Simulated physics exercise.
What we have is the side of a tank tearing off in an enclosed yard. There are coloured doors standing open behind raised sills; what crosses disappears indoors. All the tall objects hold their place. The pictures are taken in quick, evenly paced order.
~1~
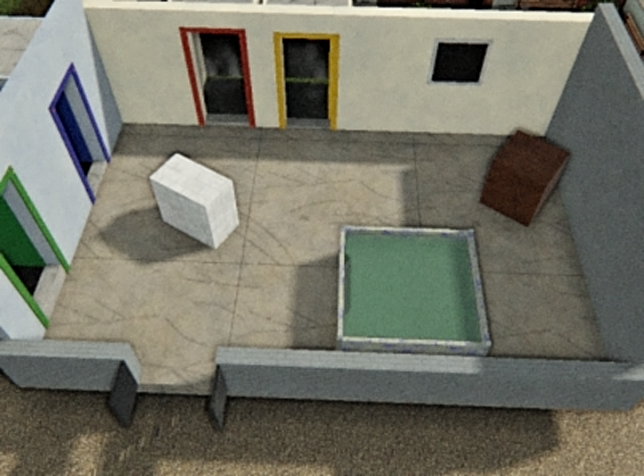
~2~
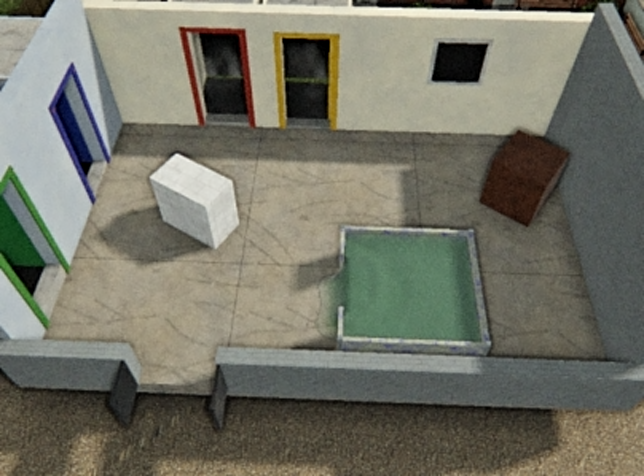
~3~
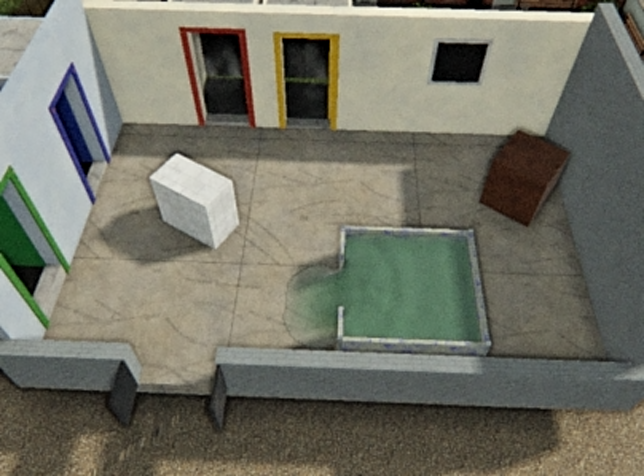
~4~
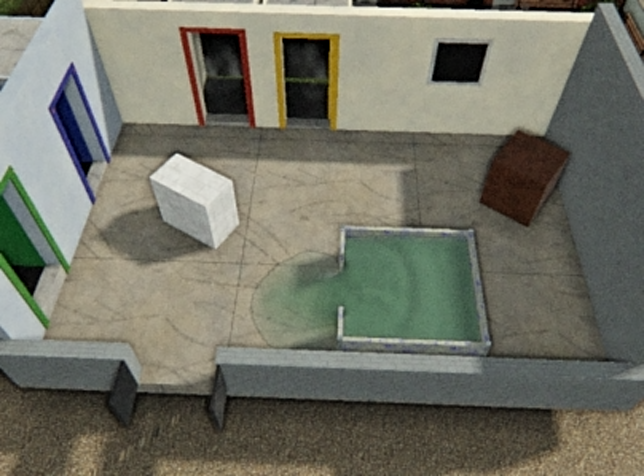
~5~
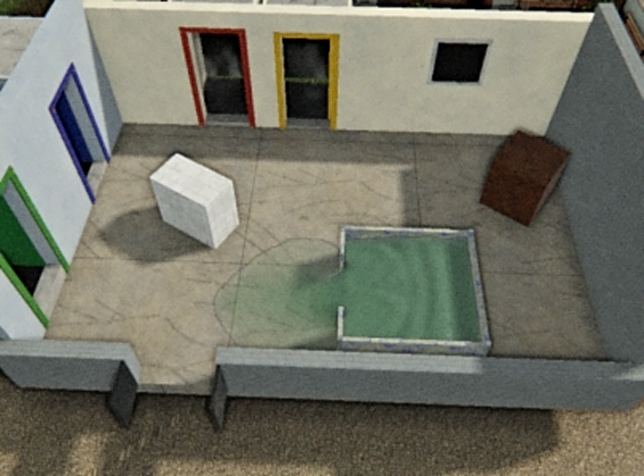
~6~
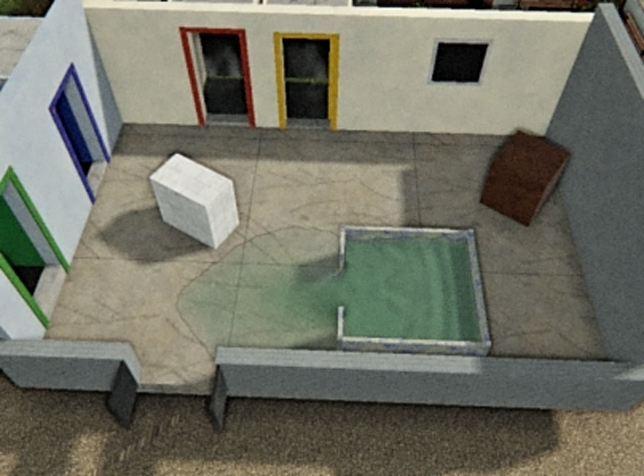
Green water pours through a gap in the tank's left side and spreads leftward across the yard.
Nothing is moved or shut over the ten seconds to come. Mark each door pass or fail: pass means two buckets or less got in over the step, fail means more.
Blue door - pass, yellow door - pass, red door - pass, green door - pass.
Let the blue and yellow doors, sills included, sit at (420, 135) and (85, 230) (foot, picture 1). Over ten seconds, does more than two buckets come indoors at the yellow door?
Yellow door: Goes past it.
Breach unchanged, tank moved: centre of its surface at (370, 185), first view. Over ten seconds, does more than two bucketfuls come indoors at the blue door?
As far as I can tell, blue gets swamped.
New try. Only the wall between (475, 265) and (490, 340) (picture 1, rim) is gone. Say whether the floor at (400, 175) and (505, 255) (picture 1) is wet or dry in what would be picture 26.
Taking them in turn: Swamped and swamped.
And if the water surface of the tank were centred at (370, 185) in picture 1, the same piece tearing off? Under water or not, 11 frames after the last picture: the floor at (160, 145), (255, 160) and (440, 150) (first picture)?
Going through them in that order: Waterlogged, waterlogged and still bare.
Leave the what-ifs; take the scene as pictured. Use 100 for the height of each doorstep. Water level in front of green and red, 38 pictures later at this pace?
Roughly 50 and 110 %.
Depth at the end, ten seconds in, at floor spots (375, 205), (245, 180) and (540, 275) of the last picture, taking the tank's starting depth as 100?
In order: About 6, 8 and 0 in a hundred.
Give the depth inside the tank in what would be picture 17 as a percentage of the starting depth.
I'd put it at some 56 per cent.
A moment on, water covers 30 % of the floor; the blue door not reached, the yellow door not reached, the red door not reached, the green door wet at the sill, nothing in.
Next, water covers 35 % of the floor; the blue door not reached, the yellow door not reached, the red door not reached, the green door wet at the sill, nothing in.
Then, water covers 45 % of the floor; the blue door wet at the sill, nothing in, the yellow door not reached, the red door wet at the sill, nothing in, the green door wet at the sill, nothing in.
Later, water covers 55 % of the floor; the blue door wet at the sill, nothing in, the yellow door wet at the sill, nothing in, the red door wet at the sill, nothing in, the green door wet at the sill, nothing in.
In the end, water covers 85 % of the floor; the blue door under two buckets in, the yellow door under two buckets in, the red door wet at the sill, nothing in, the green door wet at the sill, nothing in.
